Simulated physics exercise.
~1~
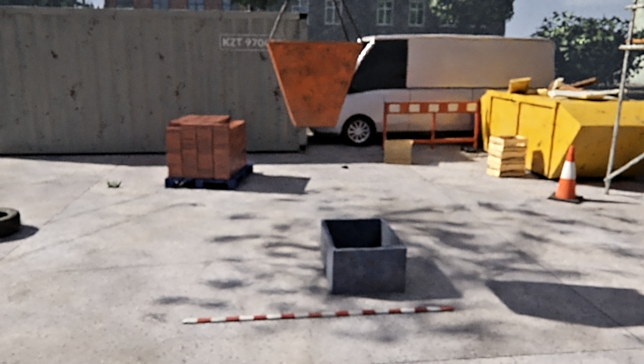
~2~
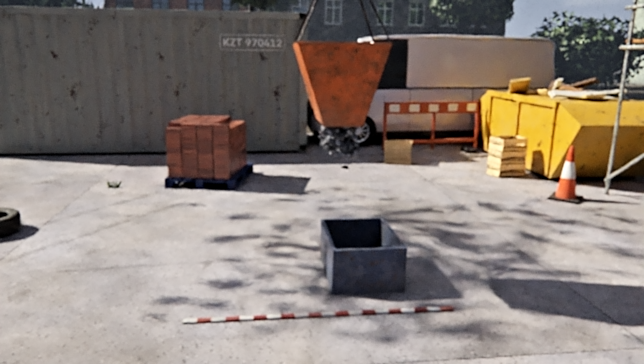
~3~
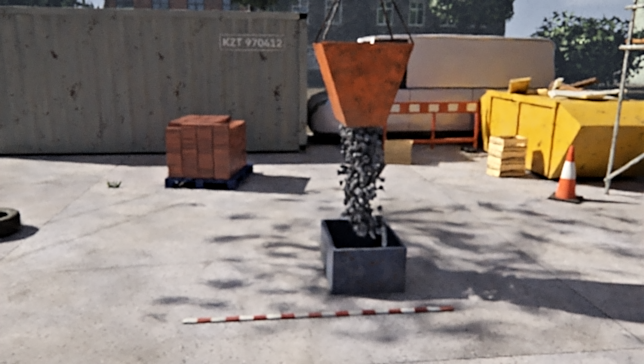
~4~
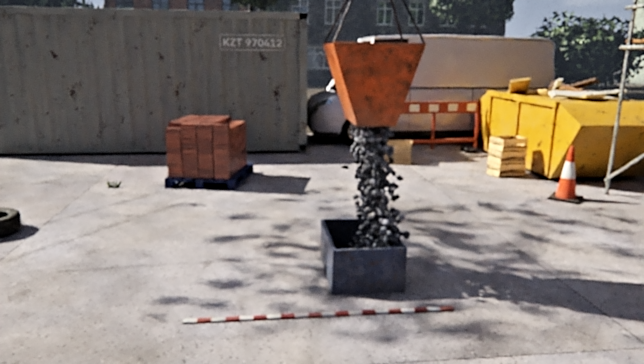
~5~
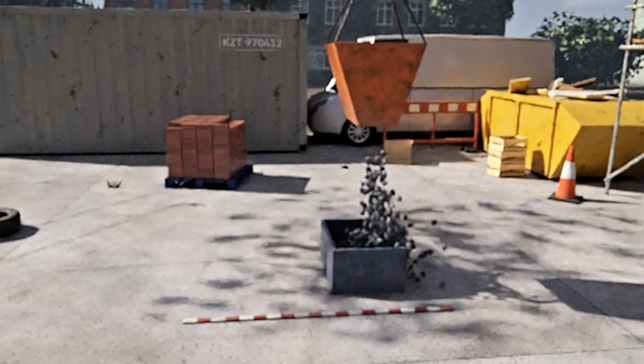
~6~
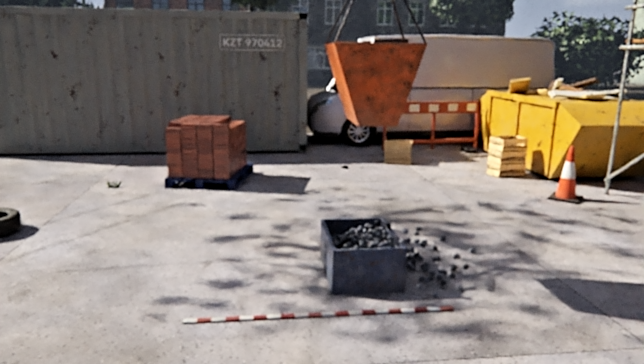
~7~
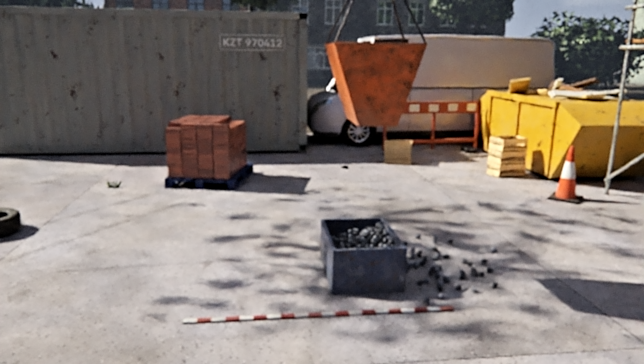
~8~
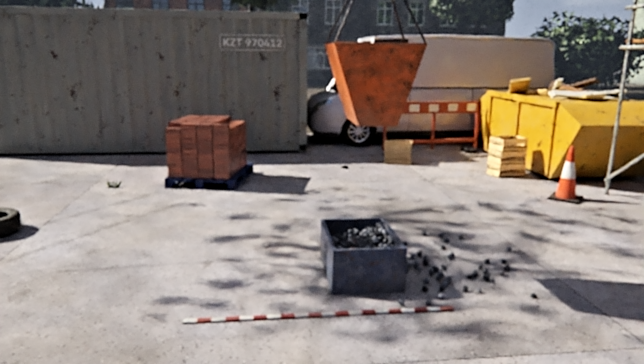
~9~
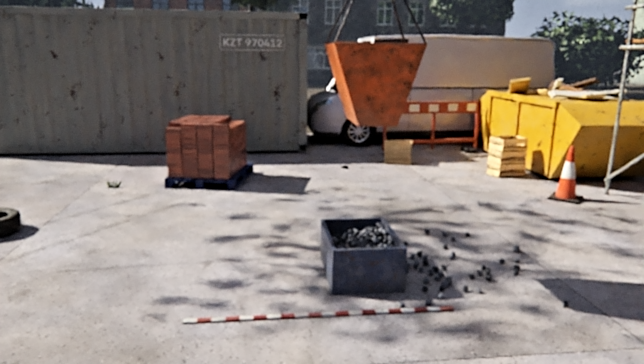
Orange crane skip swinging right over a yard, dropping grey stones into a bin, most landing inside, some scattering to the right.
